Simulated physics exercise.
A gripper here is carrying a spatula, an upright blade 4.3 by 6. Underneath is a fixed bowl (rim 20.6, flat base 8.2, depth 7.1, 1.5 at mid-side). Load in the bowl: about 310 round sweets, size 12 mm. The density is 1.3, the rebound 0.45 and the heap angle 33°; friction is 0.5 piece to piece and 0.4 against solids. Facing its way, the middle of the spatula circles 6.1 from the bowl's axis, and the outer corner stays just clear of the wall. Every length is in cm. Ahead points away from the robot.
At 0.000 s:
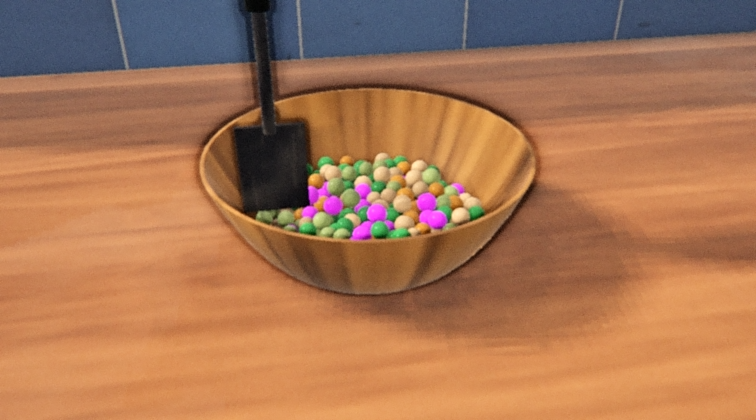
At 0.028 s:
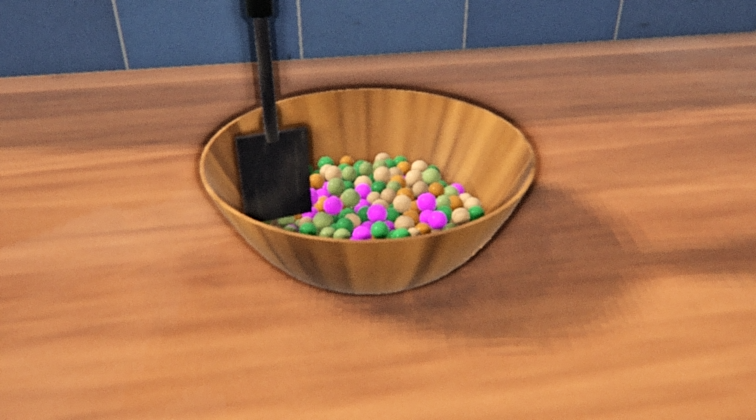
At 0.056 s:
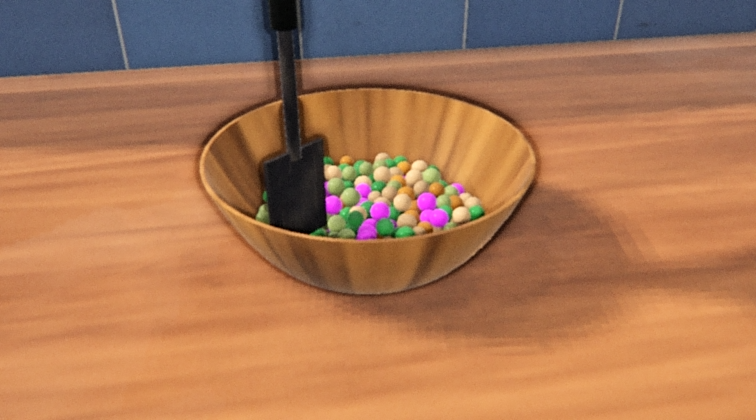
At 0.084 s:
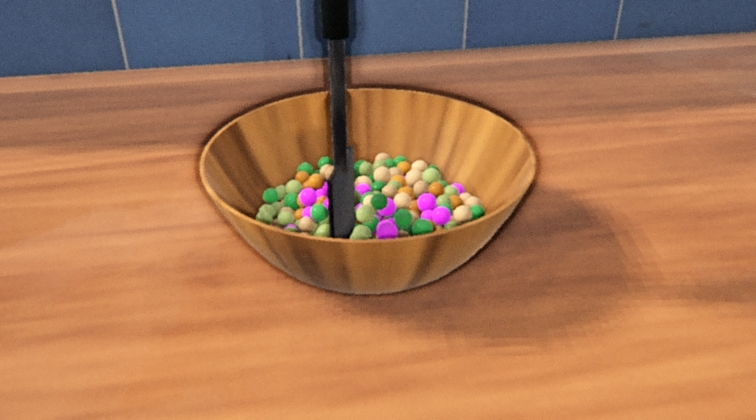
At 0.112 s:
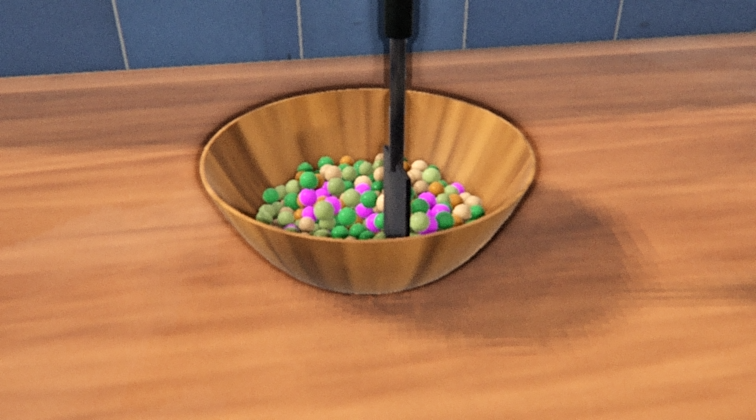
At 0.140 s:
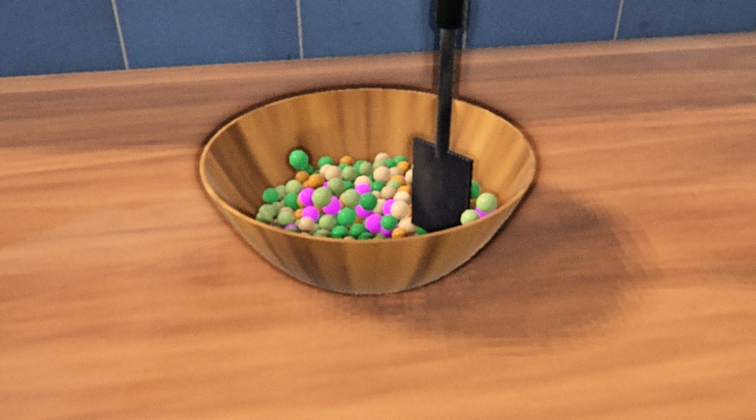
The clip opens on a wooden bowl of small green, magenta, orange and cream balls on a wooden counter, with a black spatula upright at its left side. The spatula sweeps rightward through the balls, its blade turning edge-on midway, then showing broad again at the bowl's right side.
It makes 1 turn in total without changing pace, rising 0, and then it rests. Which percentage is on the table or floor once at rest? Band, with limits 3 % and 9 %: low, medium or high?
High.
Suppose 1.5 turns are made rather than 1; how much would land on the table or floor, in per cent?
About 20 per cent.
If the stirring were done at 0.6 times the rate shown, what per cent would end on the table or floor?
Some 0 in a hundred.
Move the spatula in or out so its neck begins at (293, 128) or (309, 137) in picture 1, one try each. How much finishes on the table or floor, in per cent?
25 and 10 per cent.
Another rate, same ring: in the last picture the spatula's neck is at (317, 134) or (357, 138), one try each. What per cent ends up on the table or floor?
Some 0 and 5 %.
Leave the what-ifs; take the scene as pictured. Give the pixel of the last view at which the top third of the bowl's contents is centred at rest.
It is centred around (353, 233).
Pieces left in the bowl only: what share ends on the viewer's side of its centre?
Estimate: Some 55 %.
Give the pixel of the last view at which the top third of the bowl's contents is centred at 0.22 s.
Somewhere around (396, 168) in the last view.
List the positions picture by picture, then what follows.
The first frame shows spatula neck at (267, 102), 0° round; upper third of the load around (376, 203), from x 265 to 475, top at y 160; 306 in the bowl.
The second frame shows spatula neck at (269, 109), 10° round; upper third of the load around (376, 203), from x 265 to 475, top at y 160.
The third frame shows spatula neck at (292, 126), 38° round; upper third of the load around (380, 204), from x 265 to 475, top at y 160.
The fourth frame shows spatula neck at (340, 137), 67° round; upper third of the load around (383, 204), from x 265 to 475, top at y 160.
The fifth frame shows spatula neck at (397, 136), 96° round; upper third of the load around (400, 202), from x 265 to 475, top at y 160.
The sixth frame shows spatula neck at (444, 124), 125° round; upper third of the load around (403, 199), from x 265 to 485, top at y 160; 306 in the bowl.
By 0.22 s, 211° round, highest piece 10 above the table; 303 in the bowl, 3 in flight or on the tool.
By 0.30 s, 296° round, highest piece 10 above the table; 290 in the bowl, 16 in flight or on the tool.
By 0.54 s, 0° round, highest piece 8 above the table; 267 in the bowl, 39 on the table or floor.
By 1.24 s, 0° round, highest piece 5 above the table; 267 in the bowl, 39 on the table or floor.
Final count, 267 in the bowl, 39 on the table or floor. That is 13 % on the table or floor.
